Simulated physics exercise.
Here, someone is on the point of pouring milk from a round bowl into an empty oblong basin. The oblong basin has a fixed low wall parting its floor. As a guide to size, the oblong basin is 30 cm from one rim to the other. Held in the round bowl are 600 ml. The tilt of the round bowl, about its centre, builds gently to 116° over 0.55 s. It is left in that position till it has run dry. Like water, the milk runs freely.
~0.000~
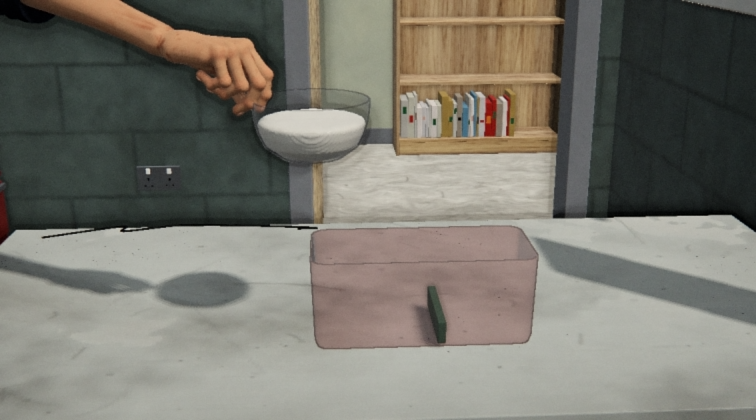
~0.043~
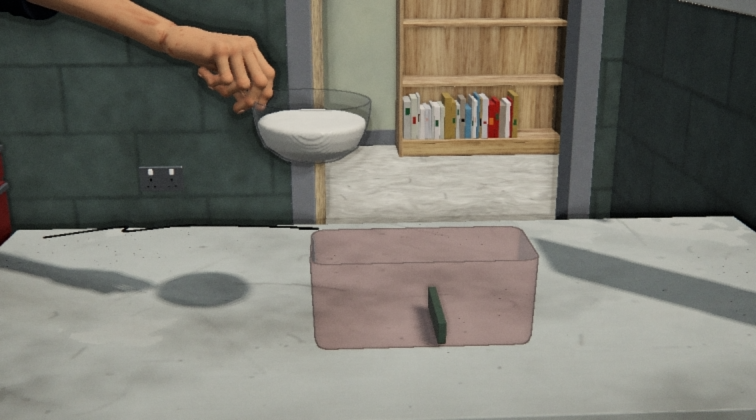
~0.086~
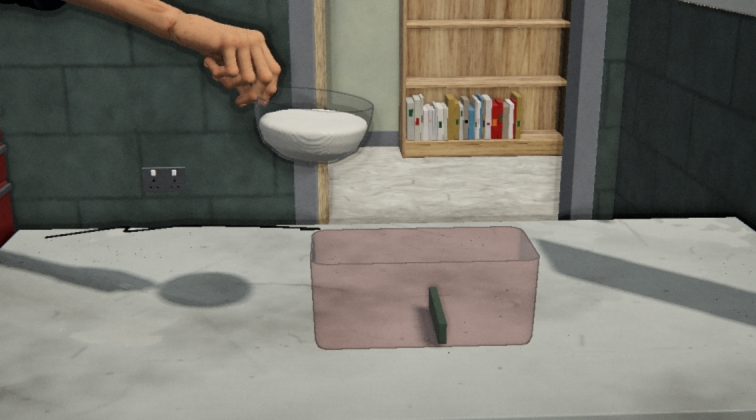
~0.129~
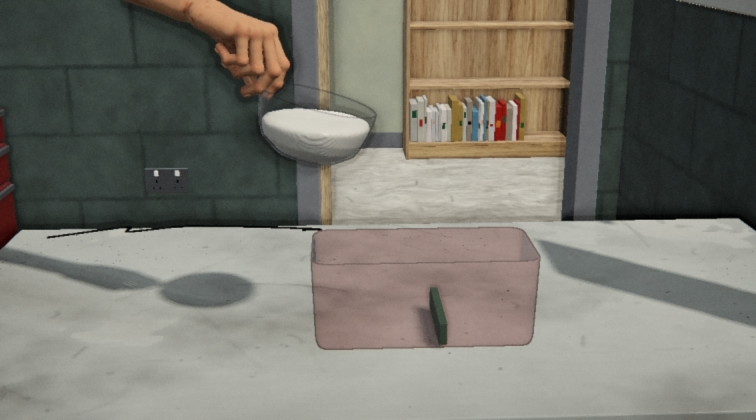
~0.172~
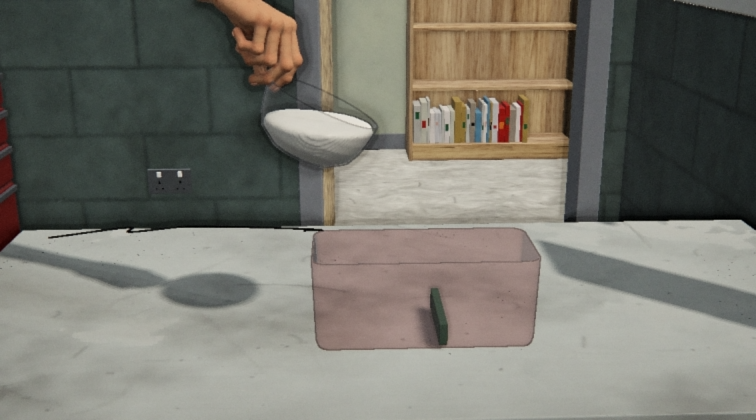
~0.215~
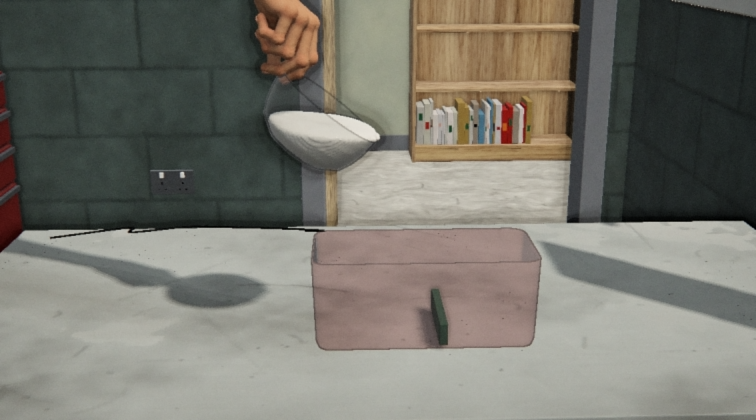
In a kitchen, a hand gradually tilts a clear round bowl of milk to the right.
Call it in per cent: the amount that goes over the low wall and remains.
I would put it at about 25 per cent.
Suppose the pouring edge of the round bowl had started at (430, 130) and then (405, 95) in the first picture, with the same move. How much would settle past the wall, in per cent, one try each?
50 per cent first, 40 per cent second.
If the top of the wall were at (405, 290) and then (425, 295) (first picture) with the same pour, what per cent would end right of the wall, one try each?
35 % and 15 %.
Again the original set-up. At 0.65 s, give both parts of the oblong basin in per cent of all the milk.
Around 78 percent on the left and 8 on the right.
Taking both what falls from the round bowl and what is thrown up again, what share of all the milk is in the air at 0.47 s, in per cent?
Roughly 54 percent.
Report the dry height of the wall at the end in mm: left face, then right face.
About 14 mm left, about 22 mm right.
After 0.47 s the tilt is 109° and 9 per cent is still to pour, 38 is left of the wall and 0 right of it.
After 0.65 s the tilt is 116° and 0 per cent is still to pour, 78 is left of the wall and 8 right of it.
After 0.84 s the tilt is 116° and 0 per cent is still to pour, 68 is left of the wall and 23 right of it.
After 1.05 s the tilt is 116° and 0 per cent is still to pour, 68 is left of the wall and 25 right of it.
In the end 68 per cent lies left of the wall, 25 right of it and 7 outside.
